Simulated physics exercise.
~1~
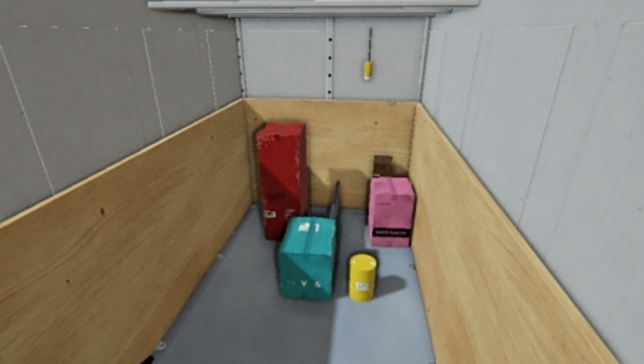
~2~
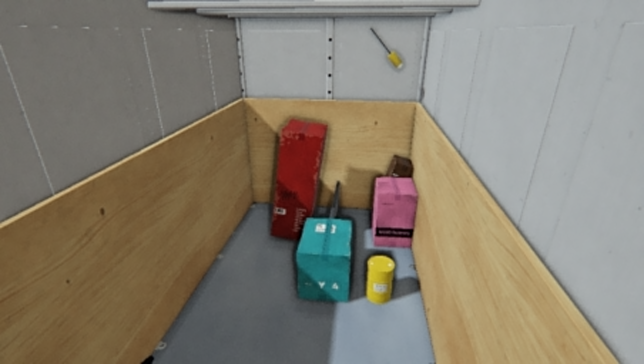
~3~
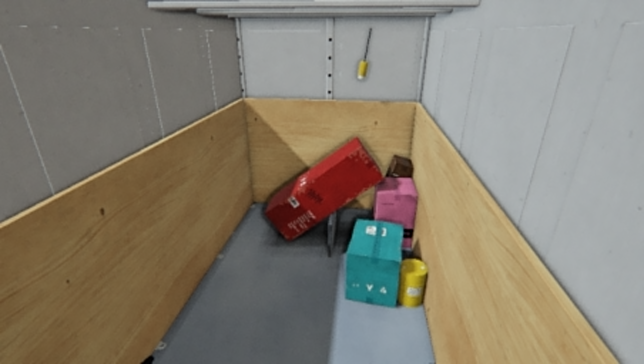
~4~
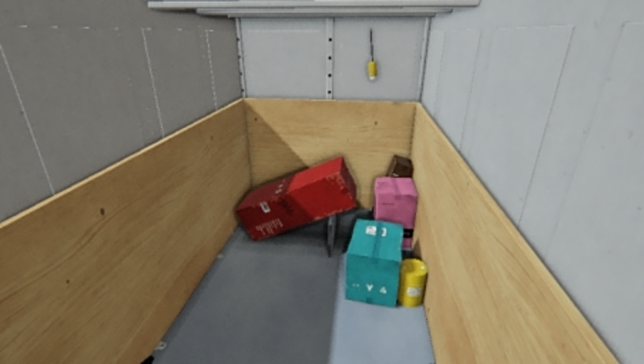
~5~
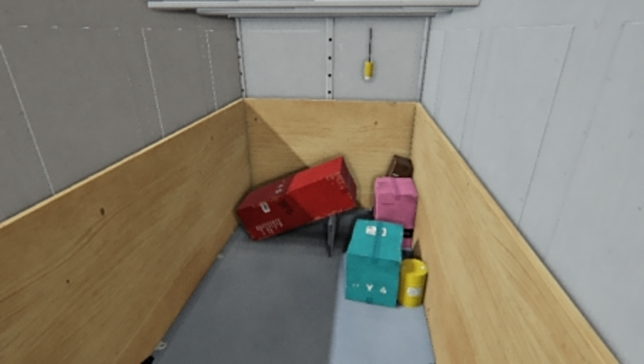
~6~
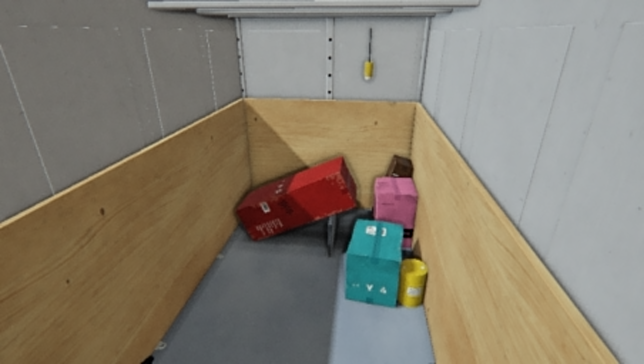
The clip shows a van's load bay where a turquoise box and yellow canister slide right against the low board while a tall red box tips right, then settles left on its side at the back; a pink box stays near its place beside a leaning brown box.
